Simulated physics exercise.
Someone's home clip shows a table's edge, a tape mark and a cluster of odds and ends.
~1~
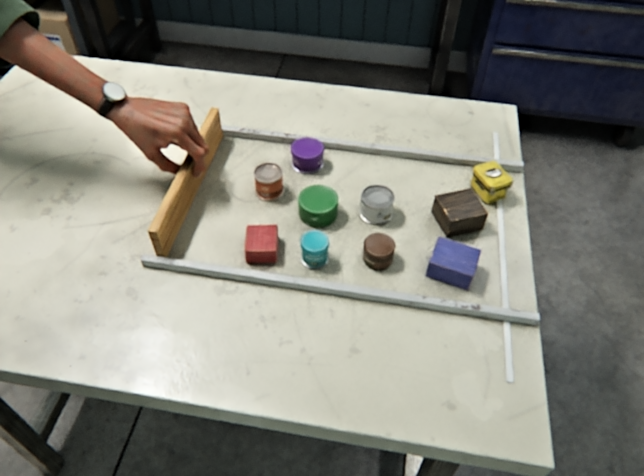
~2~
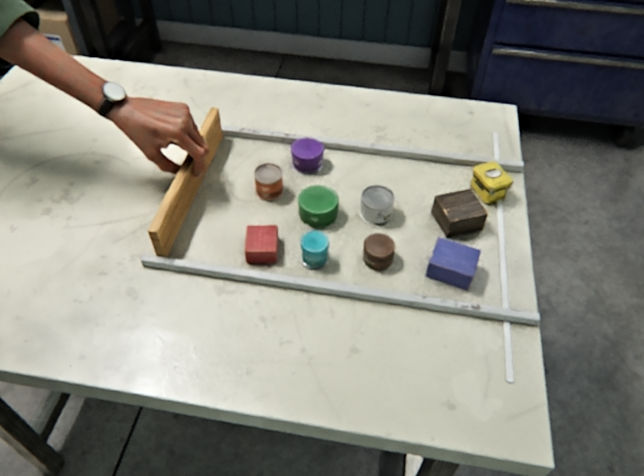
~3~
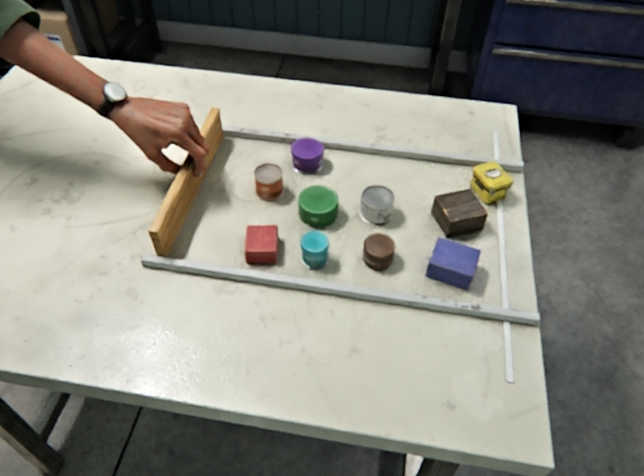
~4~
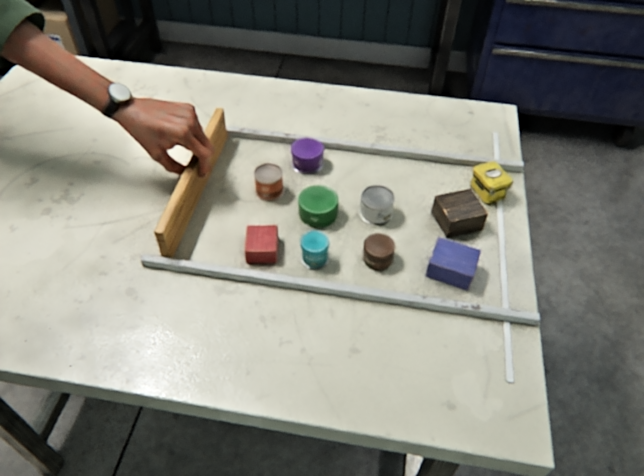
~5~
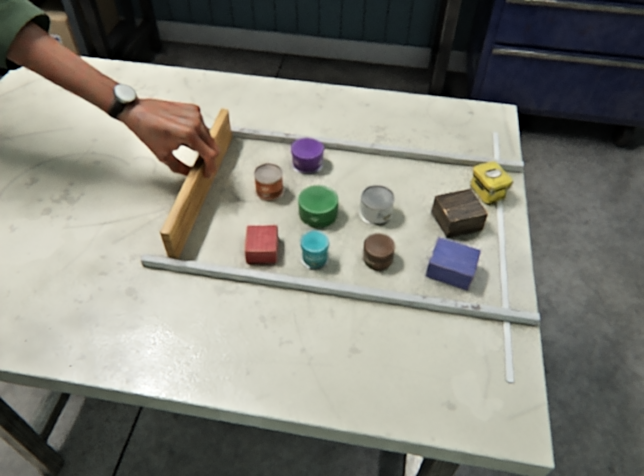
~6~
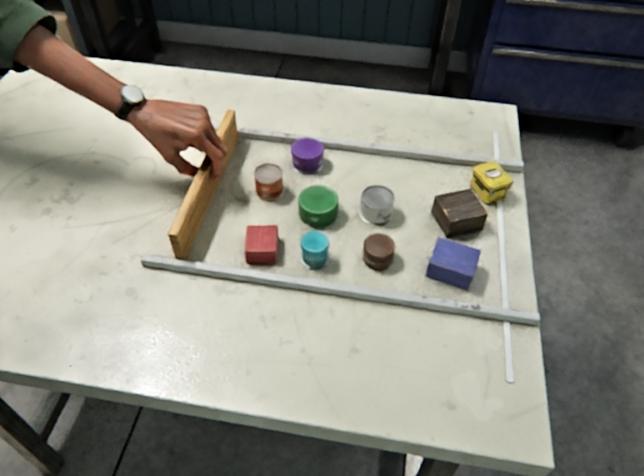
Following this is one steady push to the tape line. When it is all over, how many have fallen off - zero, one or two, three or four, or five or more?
Falling ones: Five or beyond.
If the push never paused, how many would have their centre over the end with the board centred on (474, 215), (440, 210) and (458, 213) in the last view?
Respectively 2, 0 and 1.
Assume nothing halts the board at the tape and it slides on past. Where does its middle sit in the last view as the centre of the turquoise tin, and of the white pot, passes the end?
(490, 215) and (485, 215), more or less.
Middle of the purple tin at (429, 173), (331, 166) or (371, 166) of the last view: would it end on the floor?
Try one it is not knocked off; try two it is not knocked off; try three it is not knocked off.
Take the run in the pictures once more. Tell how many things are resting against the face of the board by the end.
Contact count: 4.
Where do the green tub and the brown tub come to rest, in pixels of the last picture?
(525, 231), and the other (528, 259).
Soon after, none off yet; yellow case at rest near (490, 183); black block at rest near (459, 213); blue block at rest near (453, 263).
In the end, the number that fall off is five or more; gone, turquoise tin, white pot, blue block, black block and yellow case.
